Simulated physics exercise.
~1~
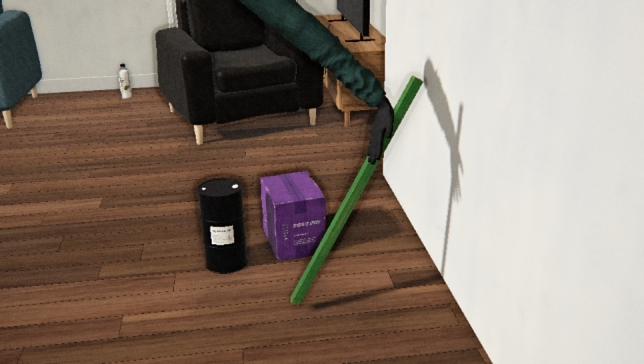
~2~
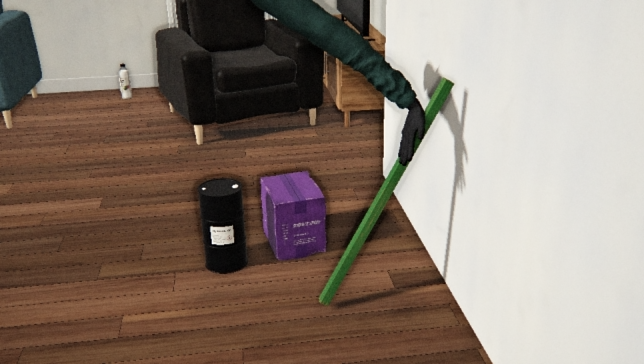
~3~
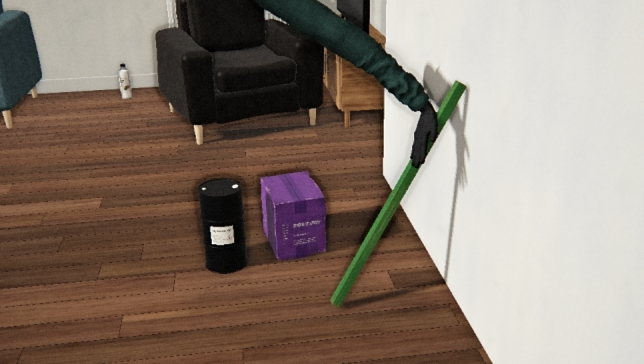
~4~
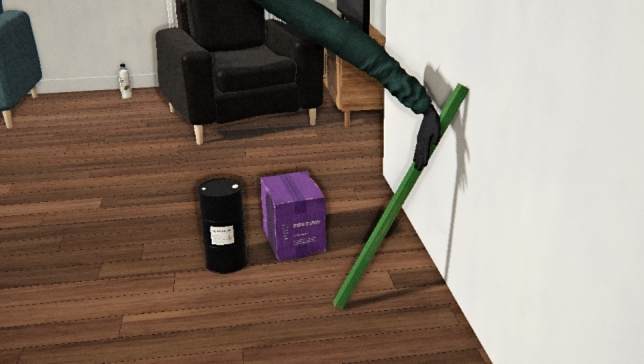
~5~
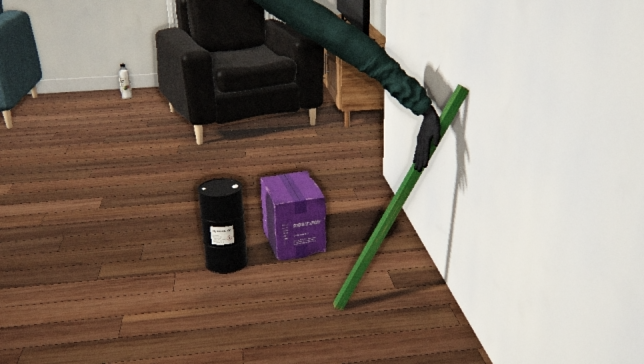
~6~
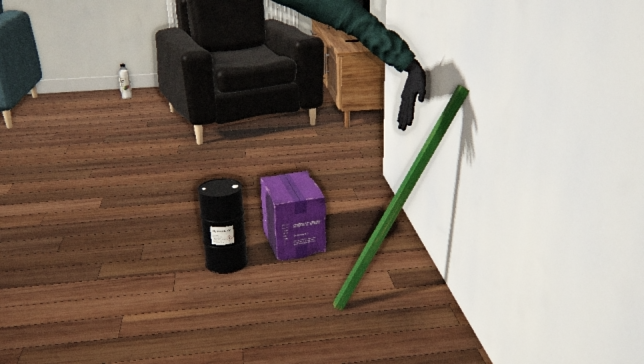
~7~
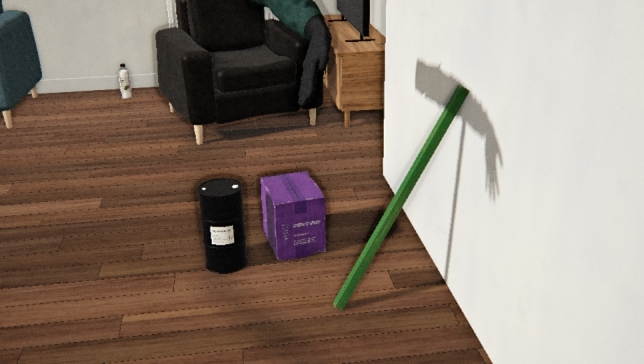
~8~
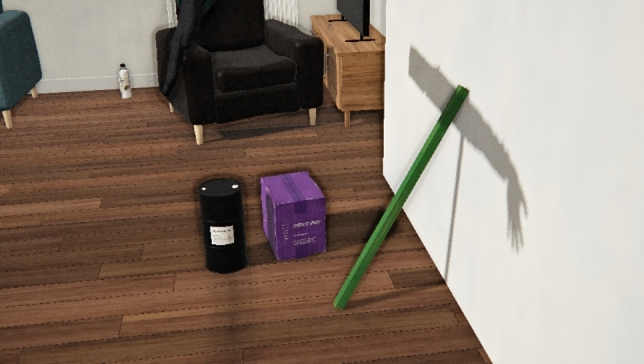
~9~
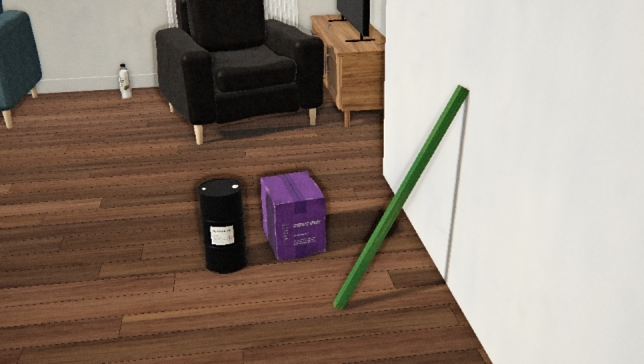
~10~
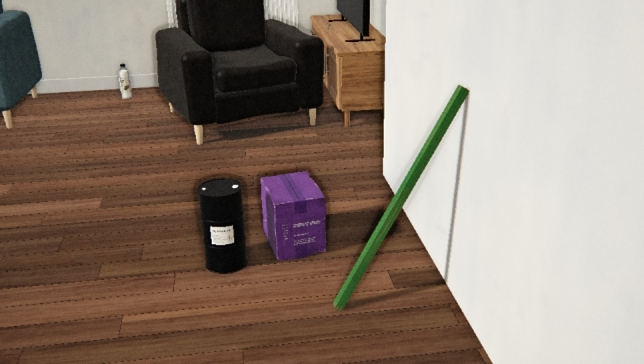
The video shows a gloved hand moving a green pole to the right and leaning it against a white wall, near a purple box and a black canister on a wooden floor. The hand lets go and withdraws, and the pole stays leaning while the box and canister remain still.
